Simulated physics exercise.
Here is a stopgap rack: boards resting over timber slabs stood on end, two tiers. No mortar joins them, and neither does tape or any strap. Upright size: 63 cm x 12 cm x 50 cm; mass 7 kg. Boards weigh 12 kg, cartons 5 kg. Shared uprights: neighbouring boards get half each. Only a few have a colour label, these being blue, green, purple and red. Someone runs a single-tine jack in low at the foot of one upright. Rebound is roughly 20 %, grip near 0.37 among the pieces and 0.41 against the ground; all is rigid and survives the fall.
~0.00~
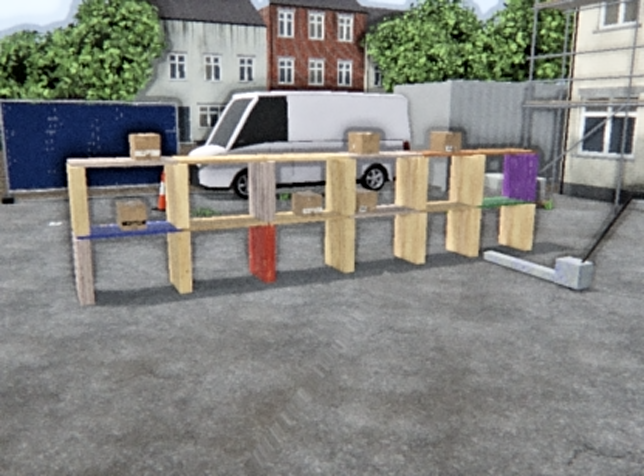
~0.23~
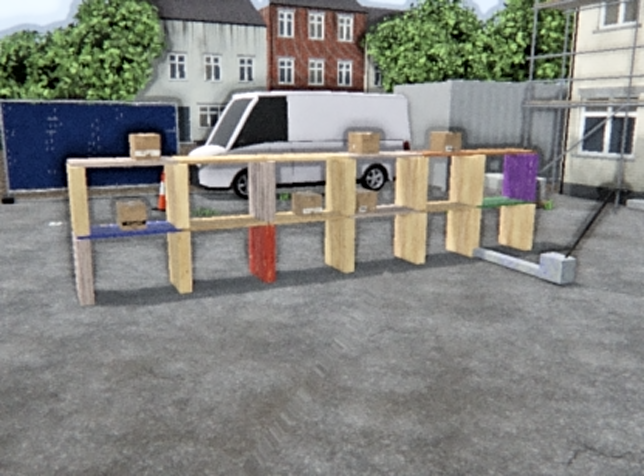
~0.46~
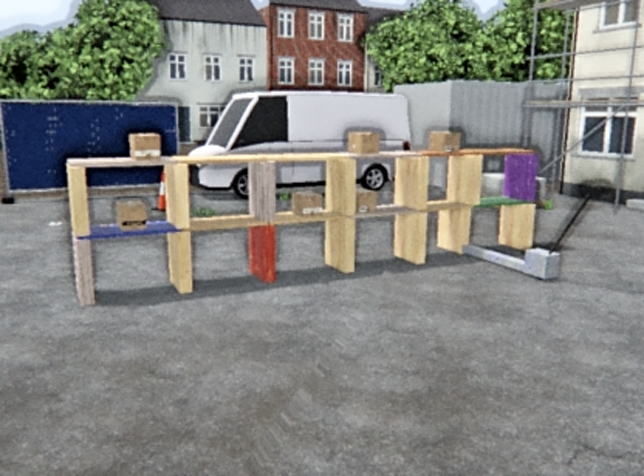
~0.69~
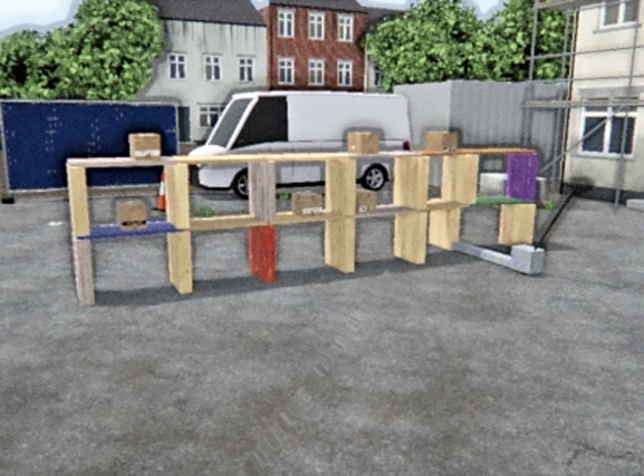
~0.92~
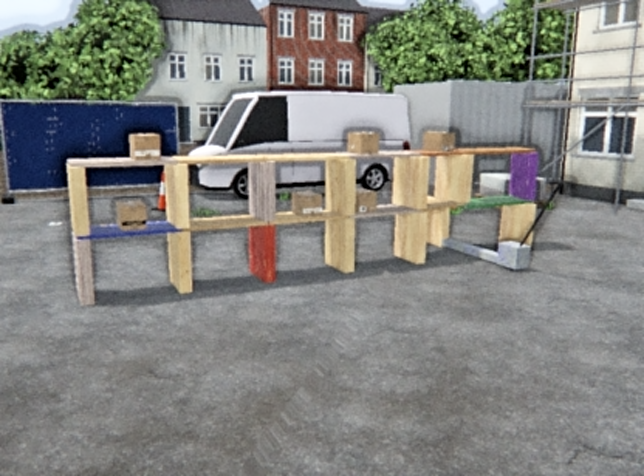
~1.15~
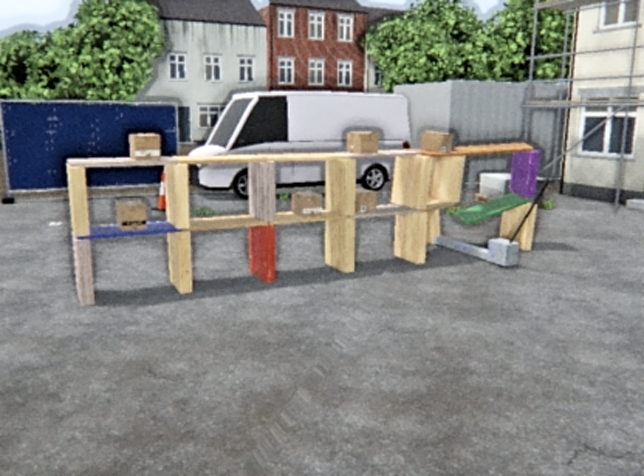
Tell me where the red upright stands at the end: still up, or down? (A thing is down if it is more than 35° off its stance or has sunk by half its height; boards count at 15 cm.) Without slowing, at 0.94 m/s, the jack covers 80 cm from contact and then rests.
At the end the red upright is still up.
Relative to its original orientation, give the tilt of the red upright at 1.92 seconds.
Around 0° from its start.
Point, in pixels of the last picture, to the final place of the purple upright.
Its centre finishes around pixel (529, 237) in the last picture.
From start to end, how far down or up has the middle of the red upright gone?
Height change: About 0 cm lower.
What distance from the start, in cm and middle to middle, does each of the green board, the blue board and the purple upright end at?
The green one ends 60 cm from where it began, the blue one 0 cm, and the purple one 80 cm.
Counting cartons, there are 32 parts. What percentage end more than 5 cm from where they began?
I count 45 % as shifted.
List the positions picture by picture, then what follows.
In the first picture (pixels give the middle of a visible side), jack tip (490, 255) 23 cm short; red upright (257, 250); green board (494, 201); blue board (131, 234); none has stirred.
Jack tip (478, 252) 19 mm short; red upright (257, 250), in the second picture.
Jack tip (467, 248) 20 cm in; red upright (257, 250); green board (492, 200) 37 mm from its place; movement in 7 of them, in the third picture.
Jack tip (456, 245) 41 cm in; red upright (257, 250); green board (492, 200) 10 cm from its place; movement in 8 of them, in the fourth picture.
Jack tip (446, 242) 63 cm in; red upright (257, 250); green board (492, 200) 4° from how it stood; movement in 9 of them, in the fifth picture.
Jack tip (438, 239) 80 cm in; red upright (257, 250); green board (493, 206) 20° from how it stood, 10 cm lower; purple upright (520, 172) 5° from how it stood; movement in 12 of them, in the sixth picture.
After 1.92 s, 8 of the 32 pieces down; red upright unmoved; purple upright 62° from how it stood, 65 cm lower.
After 2.54 s, 12 of the 32 pieces down; red upright unmoved; purple upright on its side.
In the end (4.3 s), 13 of the 32 pieces down; red upright unmoved; purple upright on its side; green board 11° from how it stood, 54 cm lower. From the last view, middles, red upright near (262, 249), purple upright near (529, 237).
